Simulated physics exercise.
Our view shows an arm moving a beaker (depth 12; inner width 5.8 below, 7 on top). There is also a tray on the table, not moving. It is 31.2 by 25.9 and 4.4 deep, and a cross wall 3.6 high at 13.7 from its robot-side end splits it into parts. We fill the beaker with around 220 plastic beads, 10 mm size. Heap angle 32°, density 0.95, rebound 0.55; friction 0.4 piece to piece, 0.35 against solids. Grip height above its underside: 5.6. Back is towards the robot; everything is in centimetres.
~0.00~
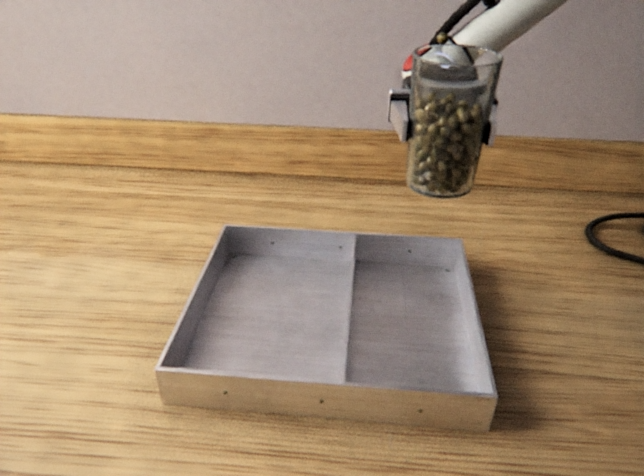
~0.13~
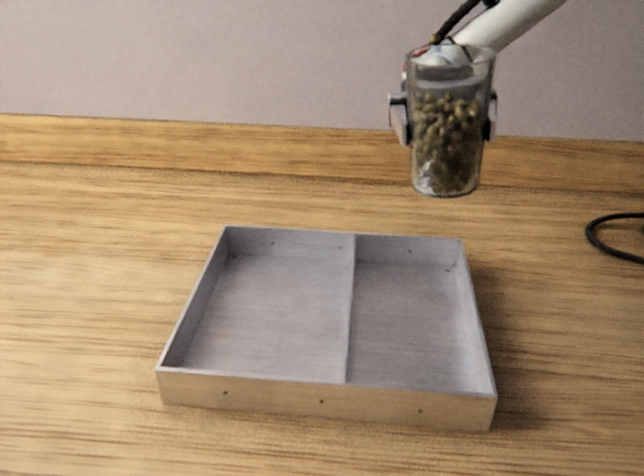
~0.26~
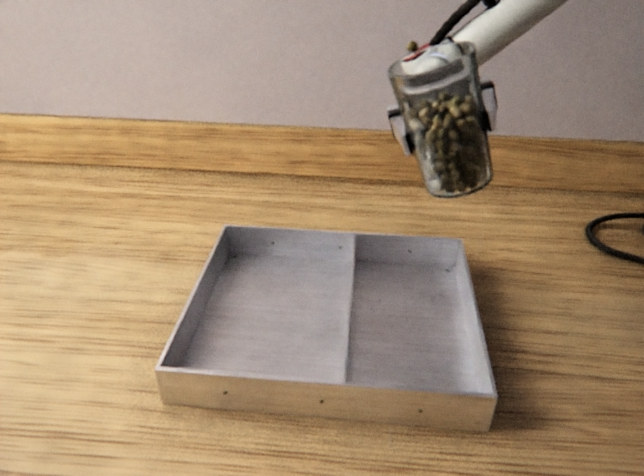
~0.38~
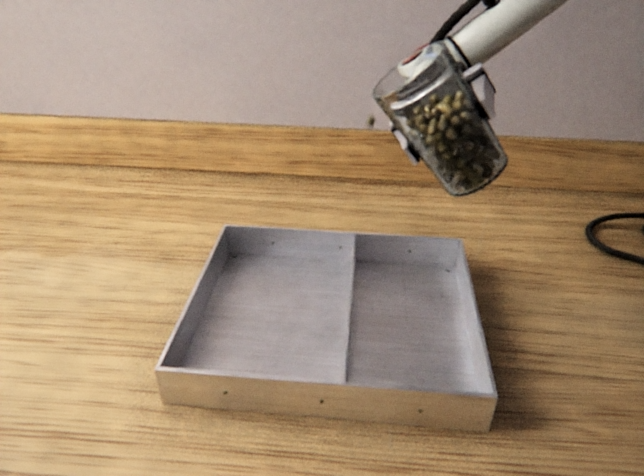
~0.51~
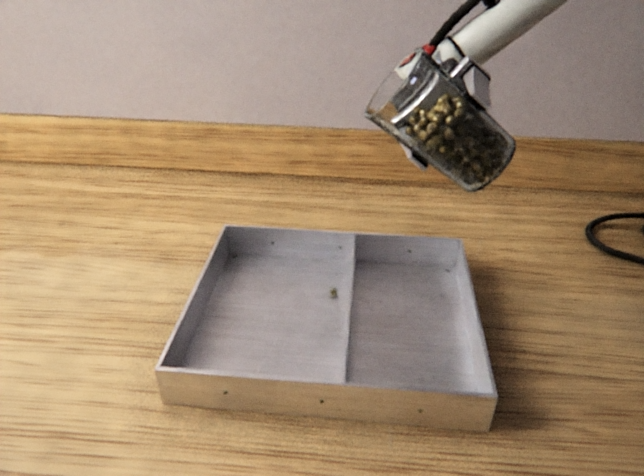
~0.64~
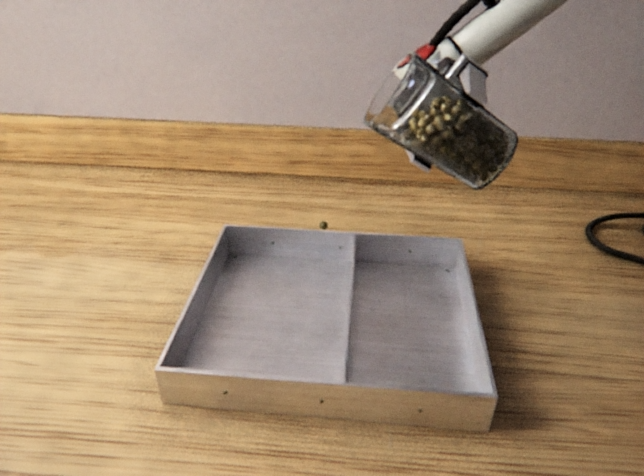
A clear beaker of small olive-brown beads, gripped by a pale robot arm, hangs at the upper right above a wooden table, seen from a fixed, raised viewpoint. Below it sits an empty-looking grey tray split by a cross wall, with a dark cable at right and a plain grey wall behind. The arm tilts the beaker steadily leftward, and a stray bead drops to the tray and bounces up.
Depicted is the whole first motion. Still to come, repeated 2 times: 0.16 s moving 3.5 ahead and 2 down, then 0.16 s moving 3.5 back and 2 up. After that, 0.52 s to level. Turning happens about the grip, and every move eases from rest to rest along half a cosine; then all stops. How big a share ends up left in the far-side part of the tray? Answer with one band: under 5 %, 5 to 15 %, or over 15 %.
Under 5 %.
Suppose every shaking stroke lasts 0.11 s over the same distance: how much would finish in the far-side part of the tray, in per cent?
That gives about 0 percent.
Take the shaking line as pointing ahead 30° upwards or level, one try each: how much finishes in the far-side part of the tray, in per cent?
Roughly 0 per cent, then 0 per cent.
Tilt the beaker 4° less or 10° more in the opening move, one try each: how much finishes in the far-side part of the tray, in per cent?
First try near 0 %, second near 0 %.
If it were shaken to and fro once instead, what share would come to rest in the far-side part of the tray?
In that case it would be roughly 0 per cent.
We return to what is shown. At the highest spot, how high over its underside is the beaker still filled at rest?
It reaches close to 9.5 cm in the end.
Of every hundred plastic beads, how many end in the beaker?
I'd put it close to 100 per cent.
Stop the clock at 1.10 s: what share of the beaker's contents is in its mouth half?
Mouth half: Close to 25 per cent.
By 1.10 s, tilted 58° forward, highest piece 25 above the table; 221 in the beaker, 1 in the far-side part.
By 1.57 s, tilted 24° forward, highest piece 28 above the table; 221 in the beaker, 1 in the far-side part.
By 2.00 s, level, highest piece 29 above the table; 221 in the beaker, 1 in the far-side part.
By 3.05 s, level, highest piece 29 above the table; 221 in the beaker, 1 in the far-side part.
Final count, 221 in the beaker, 1 in the far-side part. That is 0 % in the far-side part of the tray.
